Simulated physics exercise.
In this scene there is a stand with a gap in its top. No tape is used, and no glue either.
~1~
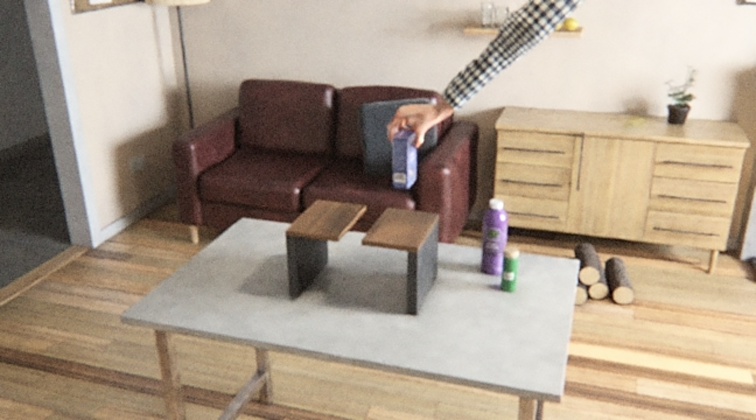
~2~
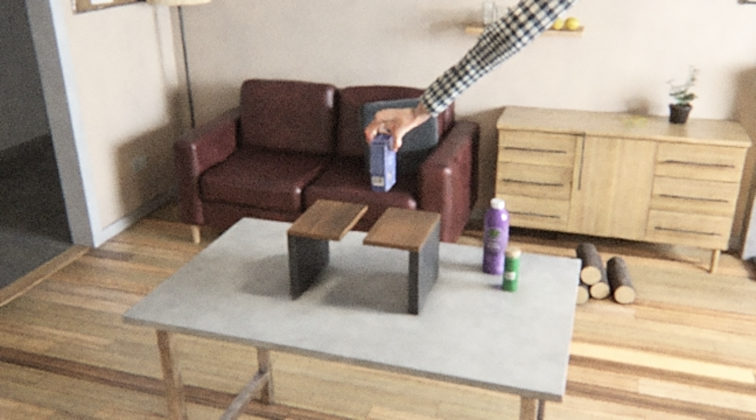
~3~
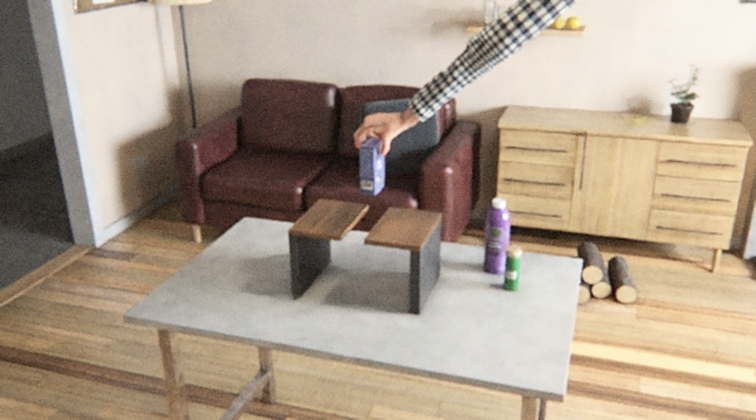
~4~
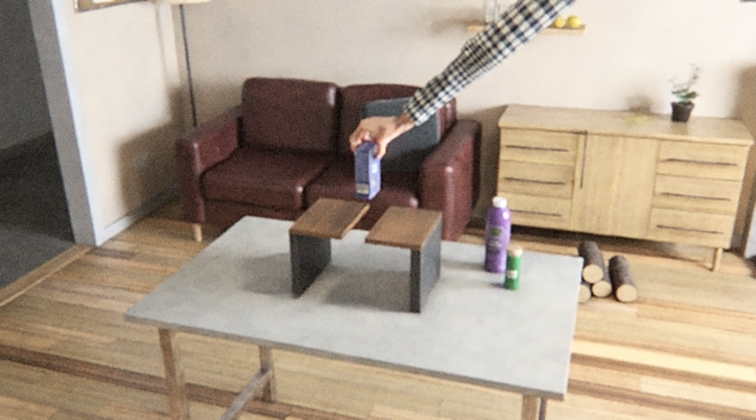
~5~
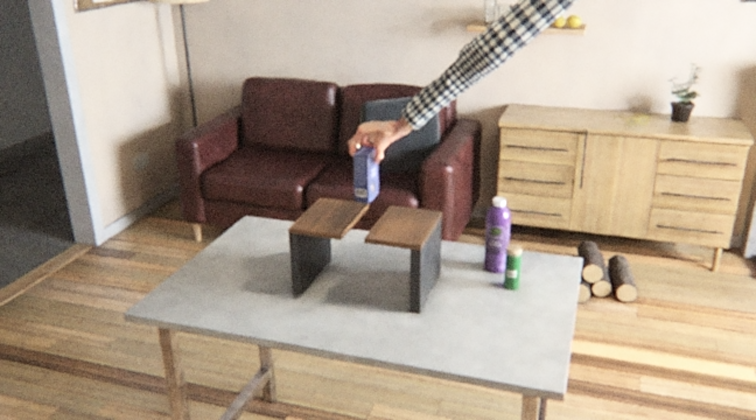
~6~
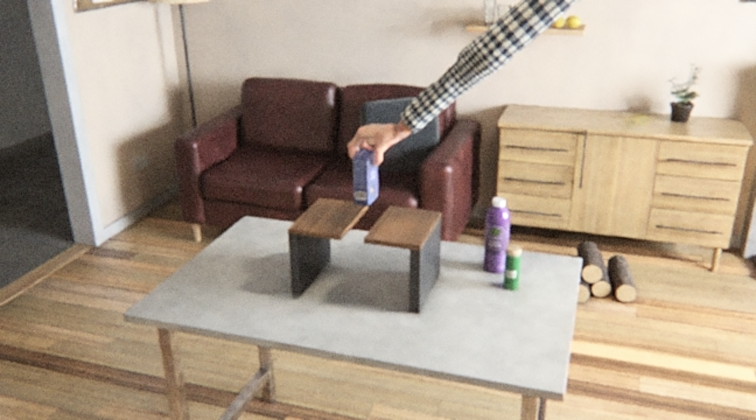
A living room with a wooden floor is seen from slightly above, facing a grey table before a dark red sofa. On the table stand two dark-sided, wooden-topped pieces with a gap between them, a purple bottle and a green shaker at right, near a pale sideboard. A hand in a checked sleeve carries a blue packet leftward and slightly down, then holds it nearly still above the gap.
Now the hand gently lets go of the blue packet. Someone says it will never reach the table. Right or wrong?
Wrong.
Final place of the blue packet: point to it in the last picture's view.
Roughly (367, 263).
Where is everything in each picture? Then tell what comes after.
Being brought over the gap; blue packet (405, 159); green shaker (510, 269), in the first frame.
Being brought over the gap; blue packet (383, 162); green shaker (511, 269), in the second frame.
Being brought over the gap; blue packet (372, 166); green shaker (512, 269), in the third frame.
Being brought over the gap; blue packet (368, 170); green shaker (513, 267), in the fourth frame.
Being brought over the gap; blue packet (366, 174); green shaker (513, 267), in the fifth frame.
Poised above the slot; blue packet (366, 177); green shaker (512, 268), in the sixth frame.
Then, 0.20 s after the last picture, blue packet slid a little near (366, 193).
Then, 0.30 s after the last picture, blue packet slid well along near (367, 241).
Then, 0.40 s after the last picture, blue packet slid well along near (367, 261).
At rest, moved from the start, blue packet; the other 2 in place. Seen from the same camera at the end, blue packet near (367, 263). The packet reaches the table.
